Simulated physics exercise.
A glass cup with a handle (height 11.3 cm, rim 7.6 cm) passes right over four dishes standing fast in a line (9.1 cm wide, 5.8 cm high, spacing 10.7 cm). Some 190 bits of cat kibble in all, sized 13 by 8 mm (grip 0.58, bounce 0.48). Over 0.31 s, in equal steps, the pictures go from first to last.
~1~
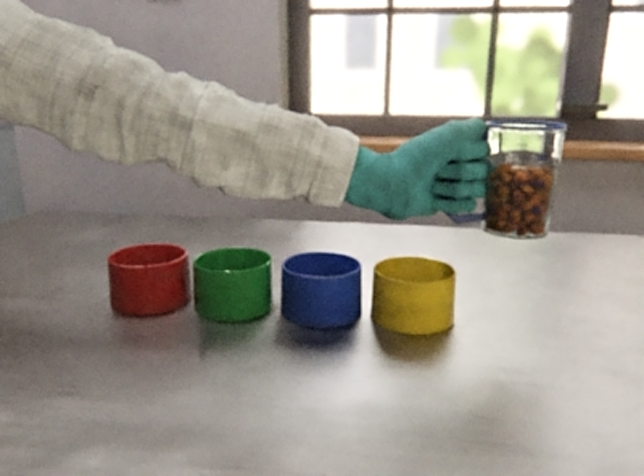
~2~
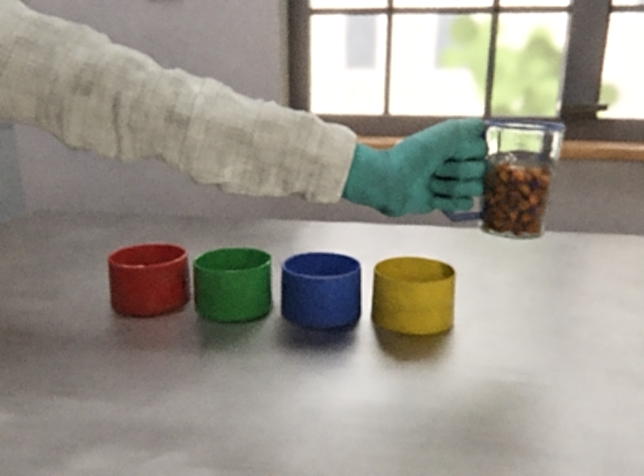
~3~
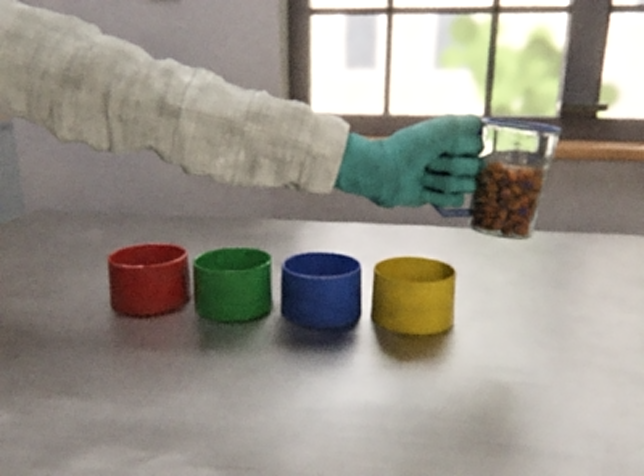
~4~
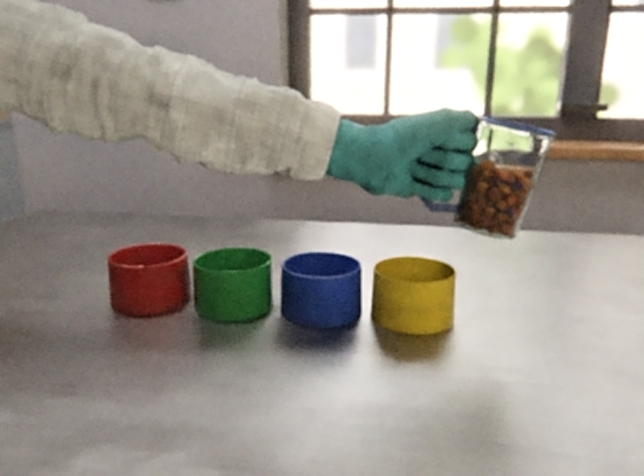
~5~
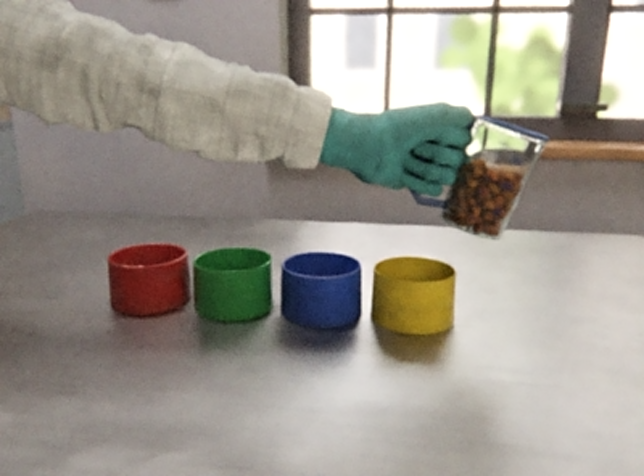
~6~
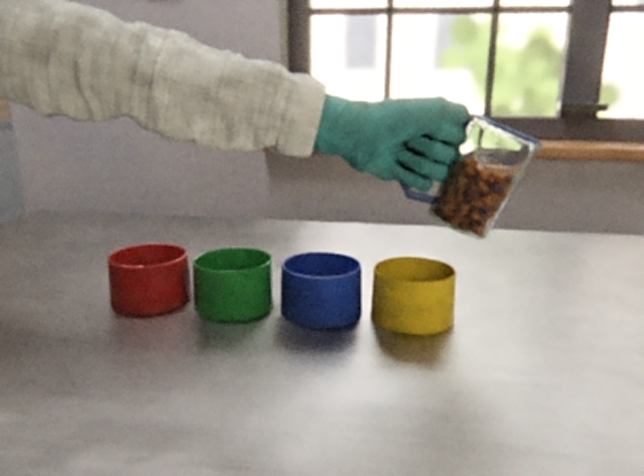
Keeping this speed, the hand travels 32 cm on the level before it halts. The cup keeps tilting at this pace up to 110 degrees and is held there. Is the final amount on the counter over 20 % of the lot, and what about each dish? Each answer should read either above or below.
Red - below, blue - above, green - below, yellow - below, counter - above.
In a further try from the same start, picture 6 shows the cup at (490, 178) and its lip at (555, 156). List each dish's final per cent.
You'd end up with red at 0, blue at 10, green at 0 and yellow at 40.
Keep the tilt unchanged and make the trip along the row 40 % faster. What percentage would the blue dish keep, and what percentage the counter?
Blue: 40; counter: 50.
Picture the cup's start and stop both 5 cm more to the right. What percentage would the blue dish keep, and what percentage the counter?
Blue: 40, counter: 10.
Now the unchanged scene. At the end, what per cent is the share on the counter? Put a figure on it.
I'd put it near 40 per cent.
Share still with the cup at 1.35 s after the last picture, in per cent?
Close to 65 in a hundred.
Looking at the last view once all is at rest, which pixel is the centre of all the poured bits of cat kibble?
Somewhere around (315, 302) in the final frame.
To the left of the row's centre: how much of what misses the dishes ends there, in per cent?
Share: About 40 in a hundred.
Then, 0.81 s after the last picture, tilt 94 degrees; cup holds 100 %.
Then, 1.35 s after the last picture, tilt 110 degrees; cup holds 65 %, blue 15 %, yellow 5 %.
Then, 1.96 s after the last picture, tilt 110 degrees; cup holds 35 %, blue 40 %, yellow 5 %.
In the end, red 0 %, blue 45 %, green 0 %, yellow 5 %, counter 40 %, cup 10 %.
